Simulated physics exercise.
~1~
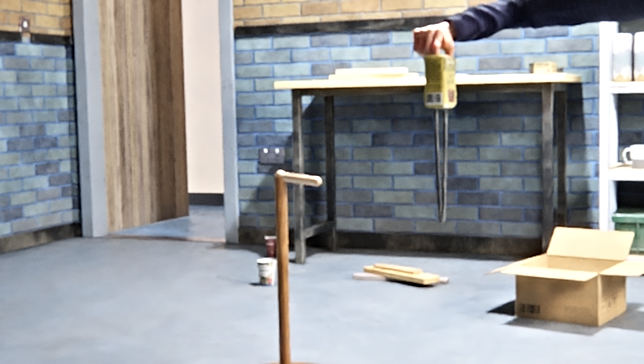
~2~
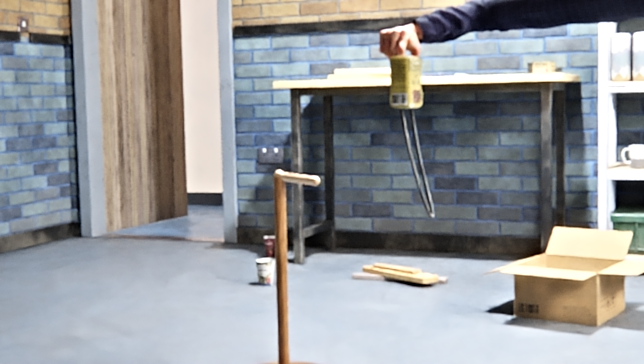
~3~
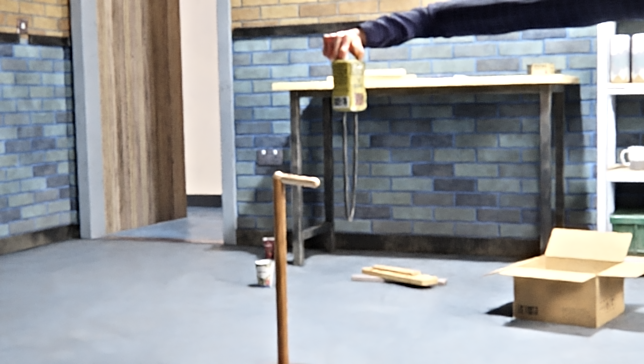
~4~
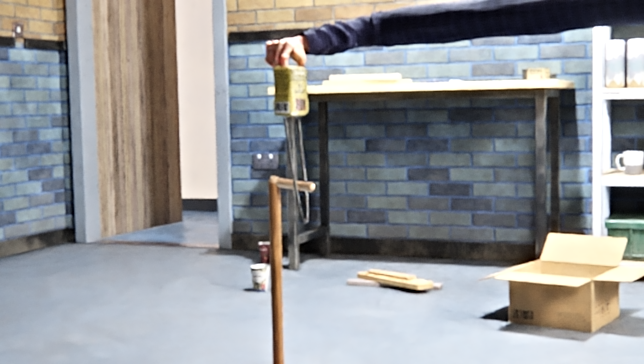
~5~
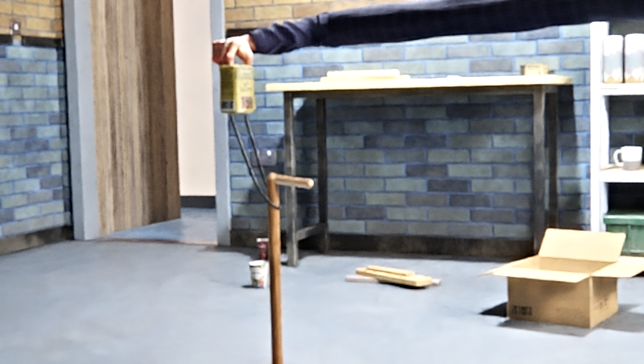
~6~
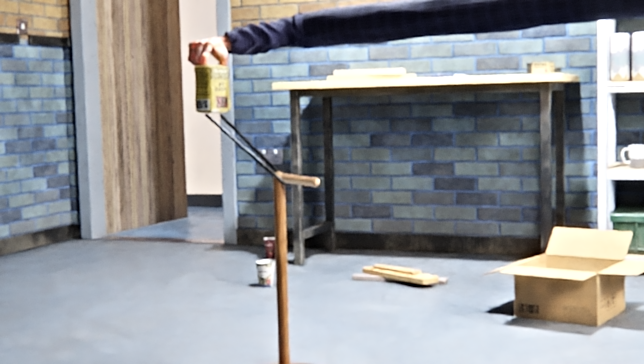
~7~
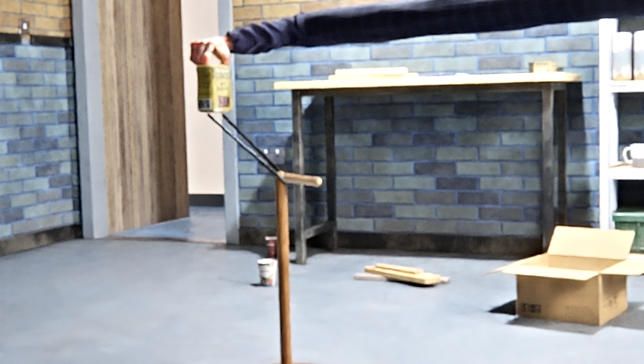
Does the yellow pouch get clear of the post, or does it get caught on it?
It gets caught. The hanging loop snags on the post and pulls tight, and the hand stops with the pouch just to the left.
